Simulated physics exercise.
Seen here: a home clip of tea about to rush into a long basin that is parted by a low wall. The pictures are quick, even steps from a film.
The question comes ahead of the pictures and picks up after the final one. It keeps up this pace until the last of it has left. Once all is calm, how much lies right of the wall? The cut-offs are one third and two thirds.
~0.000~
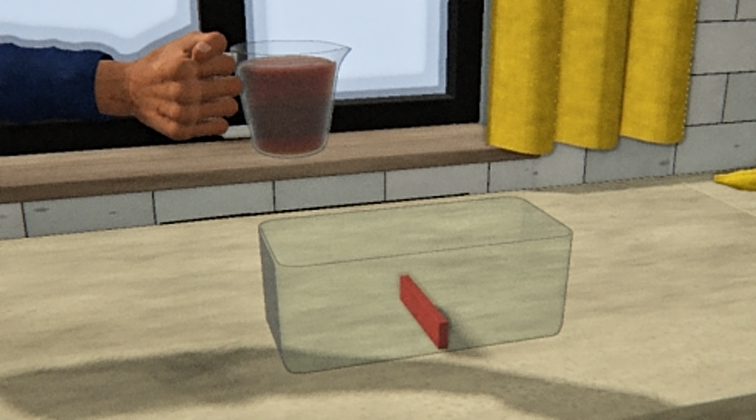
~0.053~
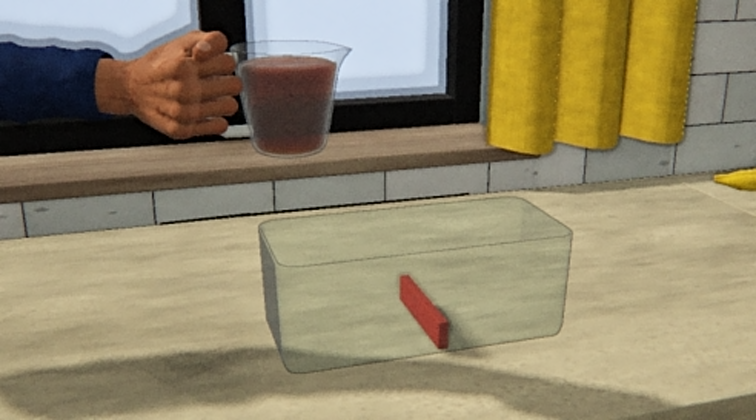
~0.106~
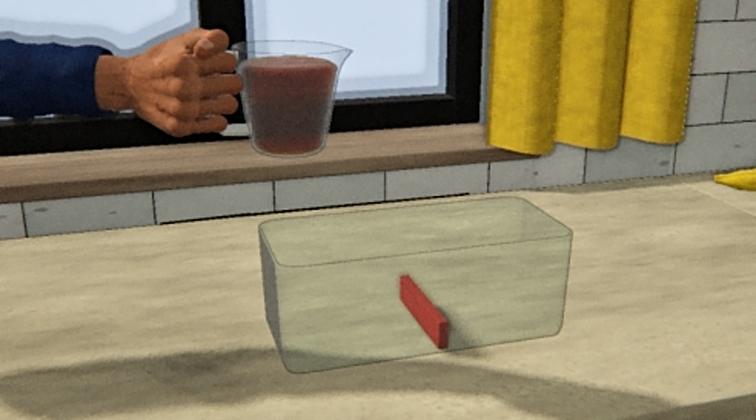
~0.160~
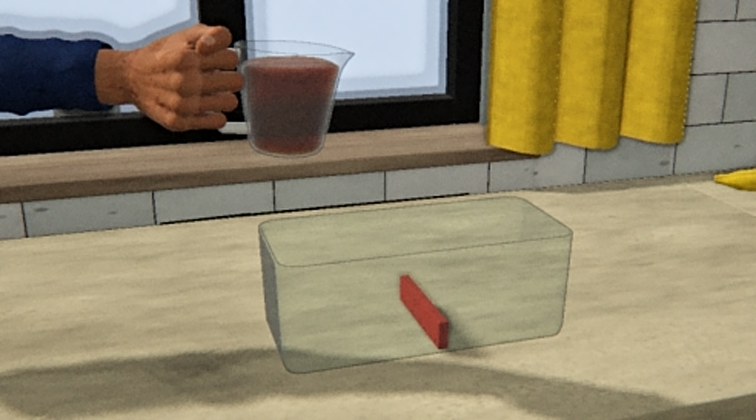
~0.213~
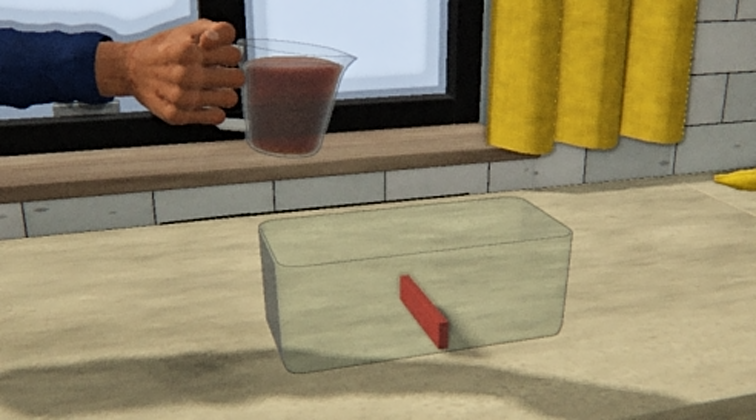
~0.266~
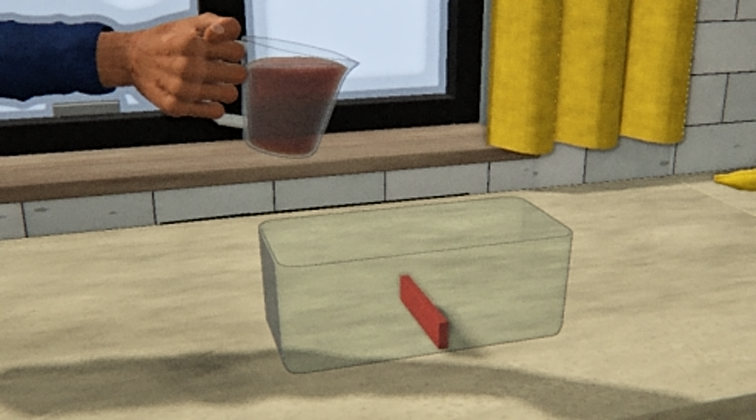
It falls between the two cut-offs.
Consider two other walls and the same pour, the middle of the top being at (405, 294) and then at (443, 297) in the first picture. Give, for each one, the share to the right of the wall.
Roughly 80 % and 10 %.
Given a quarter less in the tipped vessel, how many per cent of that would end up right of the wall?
Best guess: Around 25 %.
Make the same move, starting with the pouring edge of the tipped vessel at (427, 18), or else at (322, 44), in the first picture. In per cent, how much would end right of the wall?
Near 90 per cent for the first start, near 5 per cent for the second.
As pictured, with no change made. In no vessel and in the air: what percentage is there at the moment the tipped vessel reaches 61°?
It's about 20 per cent.
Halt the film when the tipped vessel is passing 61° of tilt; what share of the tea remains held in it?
About 75 per cent.
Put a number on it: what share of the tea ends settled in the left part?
Around 55 percent.
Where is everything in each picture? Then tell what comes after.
It leans 0°; its right rim is at (351, 47); the tea meets the walls at (236, 66) and (336, 61); the long basin's rim runs from (267, 245) to (547, 216); the wall's top is at (423, 299), in the first picture.
It leans 1°; its right rim is at (351, 47); the tea meets the walls at (237, 65) and (335, 61), in the second picture.
It leans 2°; its right rim is at (353, 49); the tea meets the walls at (238, 64) and (335, 62), in the third picture.
It leans 5°; its right rim is at (354, 52); the tea meets the walls at (240, 64) and (338, 63), in the fourth picture.
It leans 8°; its right rim is at (357, 56); the tea meets the walls at (243, 65) and (341, 63), in the fifth picture.
It leans 12°; its right rim is at (359, 61); the tea meets the walls at (245, 66) and (346, 64), in the sixth picture.
By 0.68 s the tilt is 61° and 74 per cent is still to pour, 4 is left of the wall and 2 right of it.
By 0.98 s the tilt is 90° and 24 per cent is still to pour, 19 is left of the wall and 36 right of it.
By 1.29 s the tilt is 94° and 2 per cent is still to pour, 49 is left of the wall and 45 right of it.
By 1.63 s the tilt is 94° and 0 per cent is still to pour, 53 is left of the wall and 46 right of it.
At rest 53 per cent lies left of the wall, 46 right of it and 1 outside.
